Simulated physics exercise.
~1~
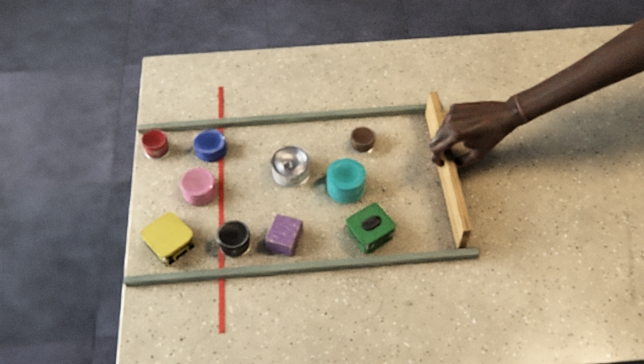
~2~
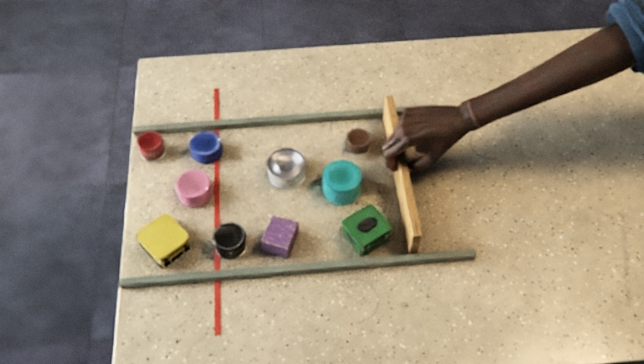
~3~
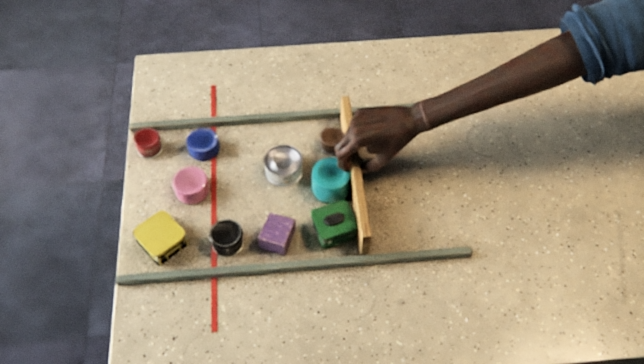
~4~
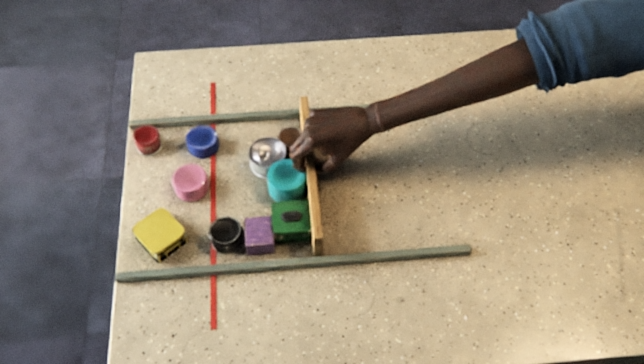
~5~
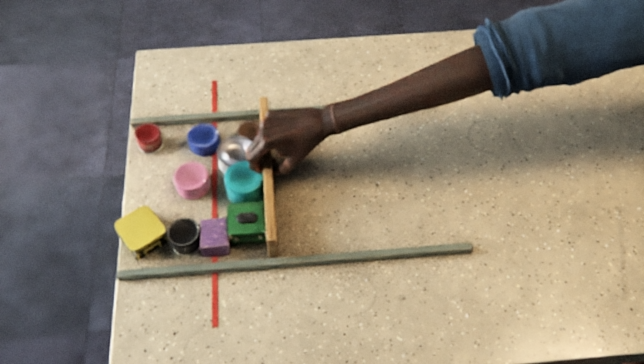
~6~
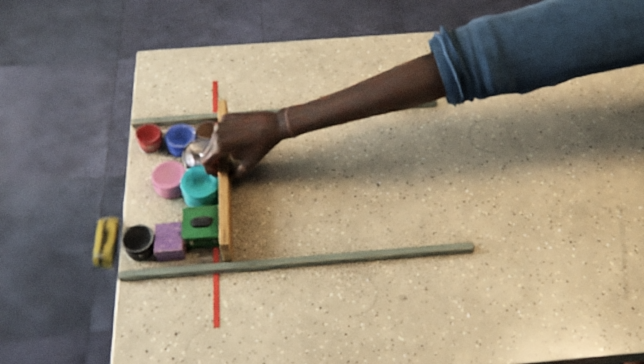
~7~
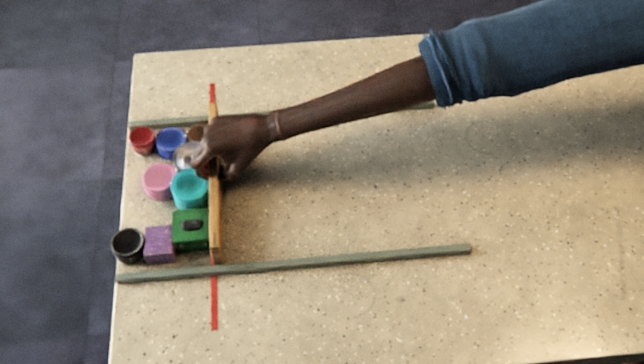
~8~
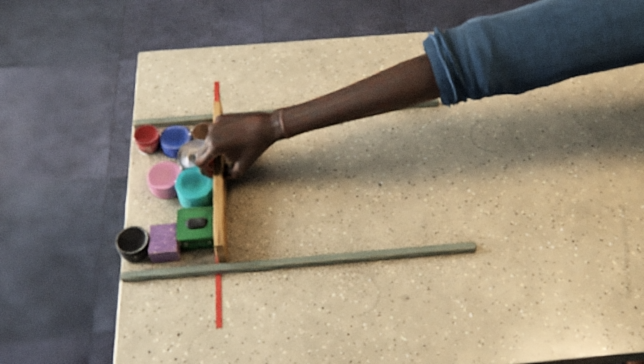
We see a hand push a wooden board leftward between two rails, sweeping small pots, lids and blocks toward a table's edge. The yellow case tips off the end, and the board stops at the red tape with the other objects still on the table.
